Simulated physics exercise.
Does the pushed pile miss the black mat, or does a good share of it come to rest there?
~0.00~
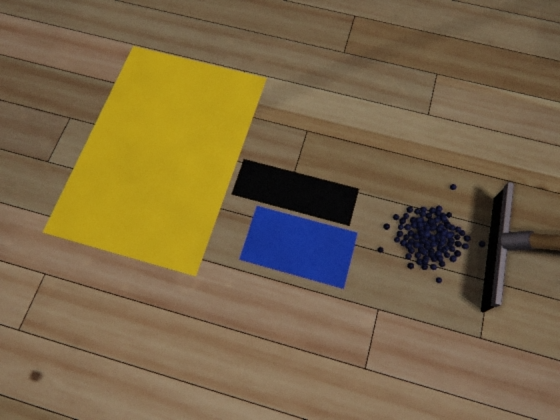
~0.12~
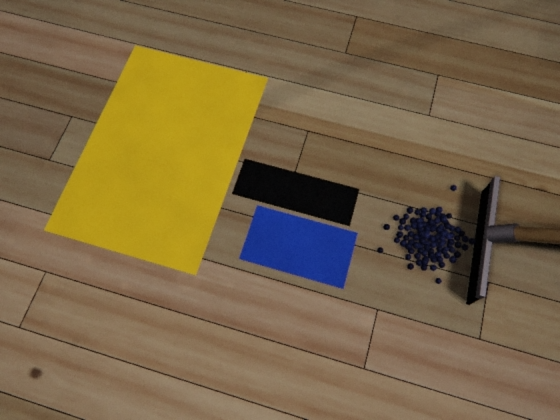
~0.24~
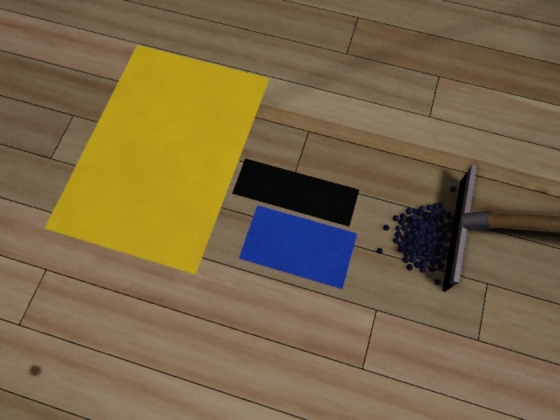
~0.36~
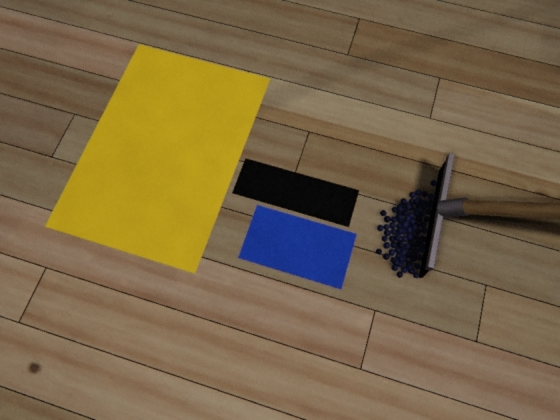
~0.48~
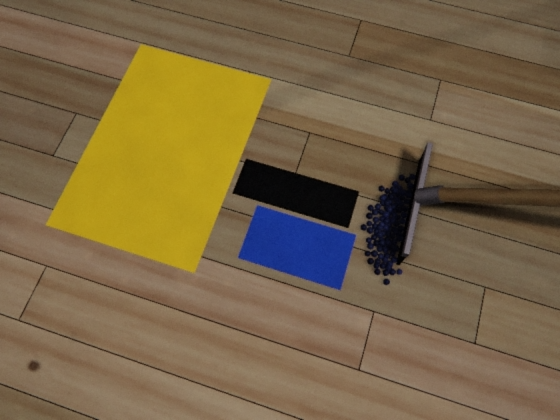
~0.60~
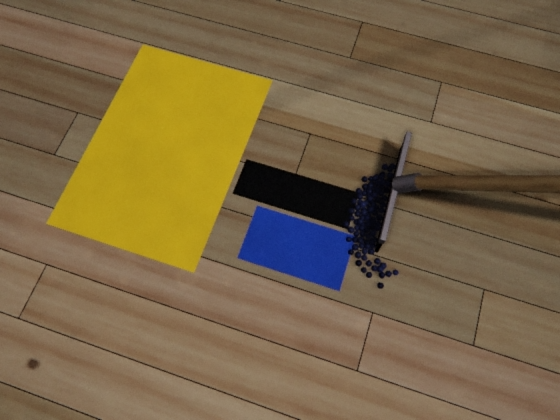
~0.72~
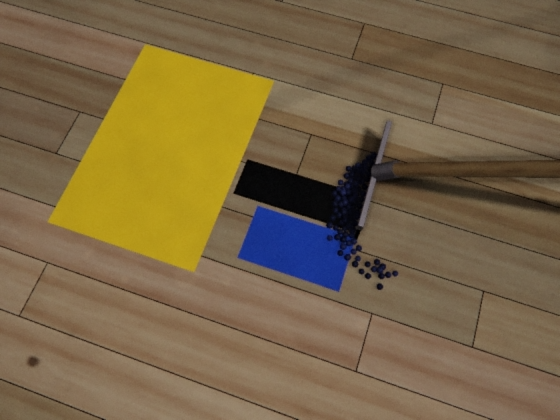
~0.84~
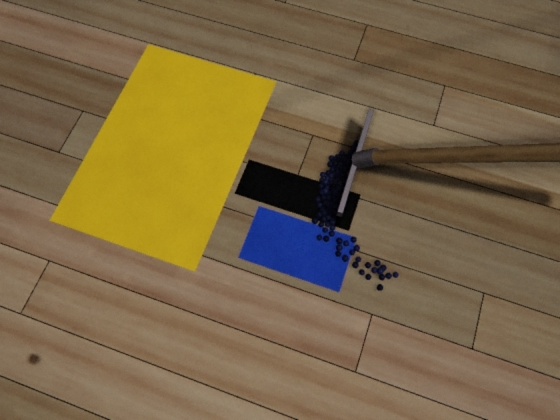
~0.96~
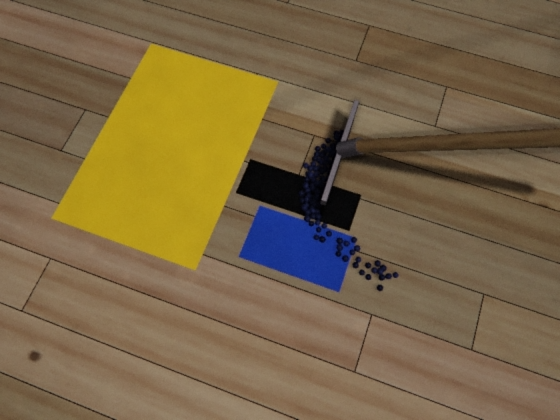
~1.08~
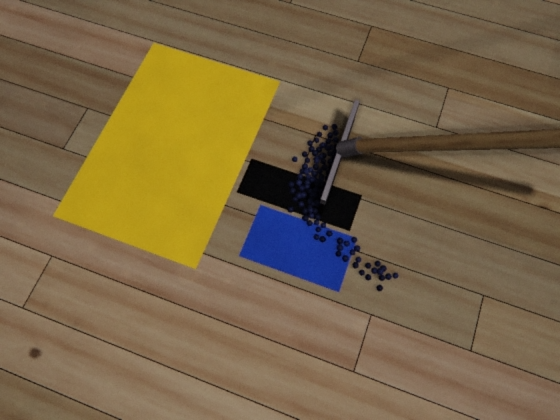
A good share of the pile comes to rest on the black mat. Only a small part lies on the blue mat, and none reaches the yellow one.
